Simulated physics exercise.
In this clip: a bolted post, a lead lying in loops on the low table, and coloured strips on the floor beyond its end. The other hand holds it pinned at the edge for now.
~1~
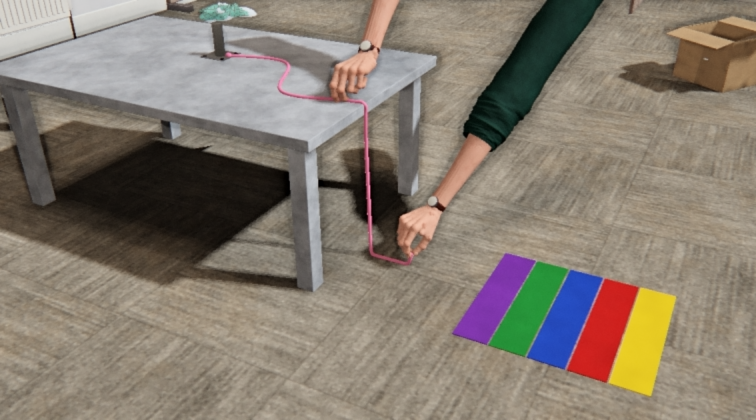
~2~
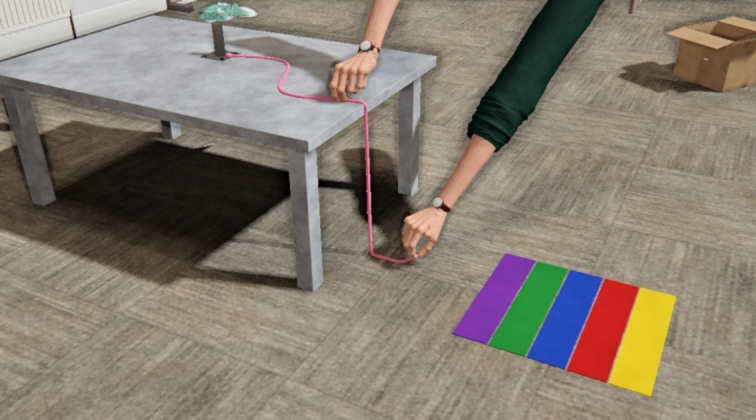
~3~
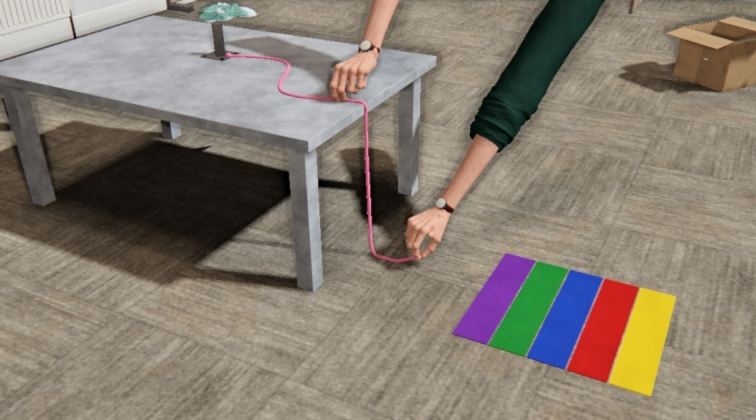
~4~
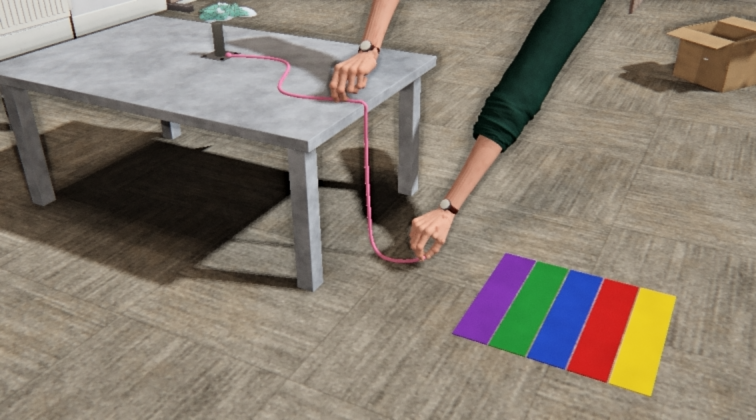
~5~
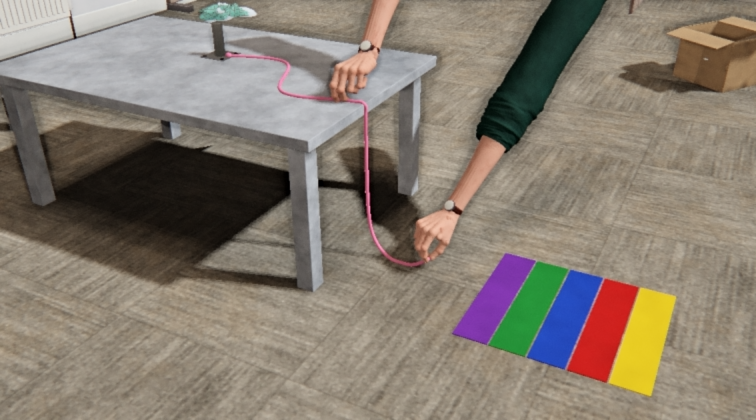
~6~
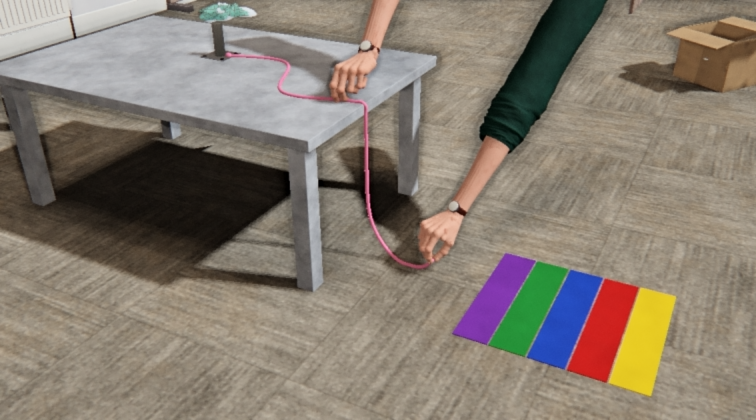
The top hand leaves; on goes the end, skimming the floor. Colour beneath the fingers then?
Blue.
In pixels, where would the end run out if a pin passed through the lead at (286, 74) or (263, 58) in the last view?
In order, the pixels are (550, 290) and (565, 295).
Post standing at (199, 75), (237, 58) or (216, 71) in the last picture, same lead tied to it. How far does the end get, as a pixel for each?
First (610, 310), then (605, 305), then (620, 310).
Soon after, end near (503, 279); over purple.
After that, end near (547, 291); over green.
At the stop, end near (574, 298); over blue. The end stops over the blue strip.
